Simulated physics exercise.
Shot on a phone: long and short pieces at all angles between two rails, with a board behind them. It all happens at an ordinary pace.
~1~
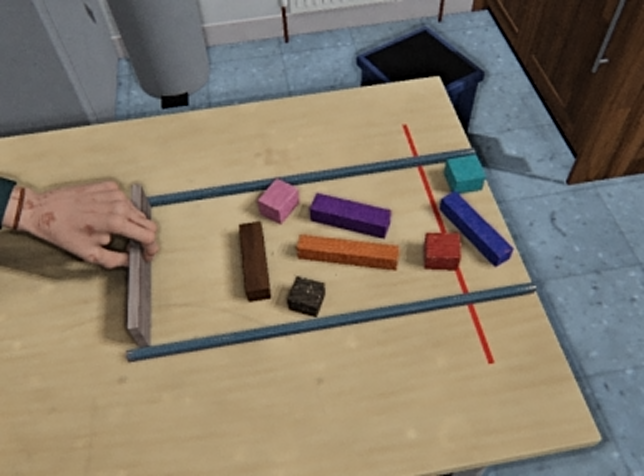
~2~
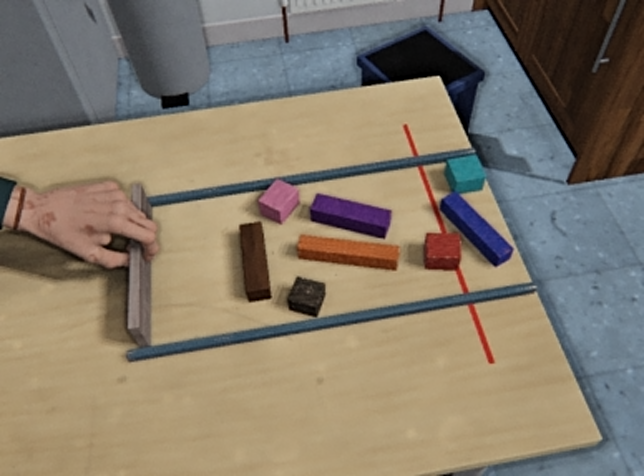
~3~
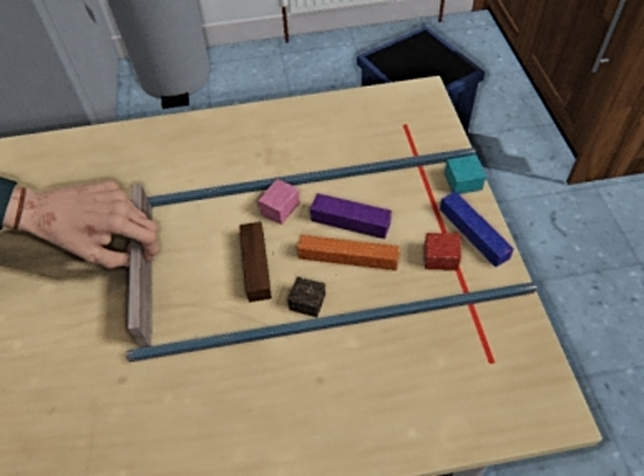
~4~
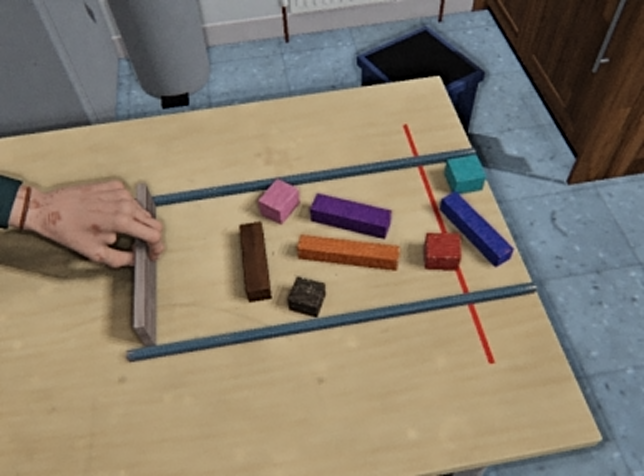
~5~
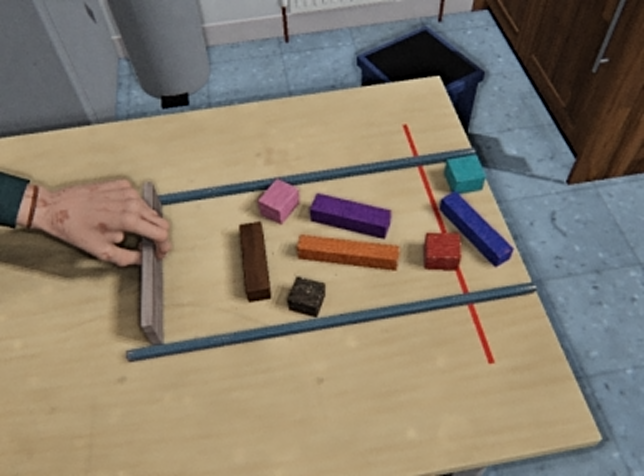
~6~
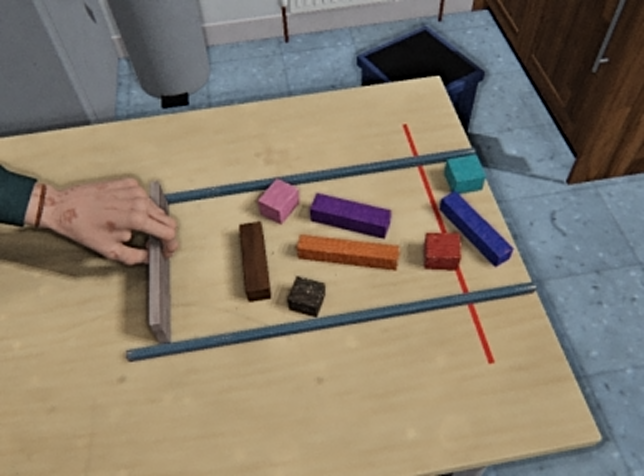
At the start, a hand holds a board upright behind colored blocks and bars scattered between two rails on a table, with a red line across the right side. The board stays almost still at first, then the hand slides it slightly to the right, while the pieces remain in place, untouched.
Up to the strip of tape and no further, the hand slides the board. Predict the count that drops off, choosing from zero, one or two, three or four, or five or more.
The count is one or two.
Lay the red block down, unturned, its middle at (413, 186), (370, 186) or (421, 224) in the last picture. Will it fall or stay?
One place at a time, it keeps its place; then it keeps its place; then it goes down.
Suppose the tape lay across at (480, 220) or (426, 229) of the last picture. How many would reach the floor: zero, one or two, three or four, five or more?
Taking the two tapes in that order, the answers are five or over and either one or two.
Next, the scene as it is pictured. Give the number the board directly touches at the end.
Number in contact with it: 3.
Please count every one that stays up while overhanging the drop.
I make it 2.
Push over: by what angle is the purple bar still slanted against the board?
The angle is some 30°.
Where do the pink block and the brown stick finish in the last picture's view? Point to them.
Roughly (437, 169), and the other roughly (456, 227).
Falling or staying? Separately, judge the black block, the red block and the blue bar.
Taking them in turn: The black block is still there, the red block ends up below, the blue bar ends up below.
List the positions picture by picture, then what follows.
Turquoise block (464, 175); blue bar (475, 228); red block (442, 252); board (141, 262); tape (442, 226), in the first frame.
Blue bar (475, 228); board (141, 262), in the second frame.
Red block (442, 252); brown stick (255, 261), in the third frame.
Turquoise block (465, 175); black block (307, 297), in the fourth frame.
Blue bar (475, 228); orange bar (348, 253), in the fifth frame.
Turquoise block (465, 175); blue bar (475, 228); red block (442, 251); board (160, 258); tape (442, 226), in the sixth frame.
Early on, none off yet; turquoise block at rest near (465, 175); blue bar at rest near (475, 228); red block at rest near (442, 251).
A while later, none off yet; turquoise block at rest near (465, 175); blue bar moving near (479, 226); red block travelled about its own width near (473, 255).
Further along, none off yet; turquoise block at rest near (465, 175); blue bar travelled a little near (491, 217); red block travelled well along near (533, 265).
Finally, the number that fall off is one or two; lost, red block and blue bar.
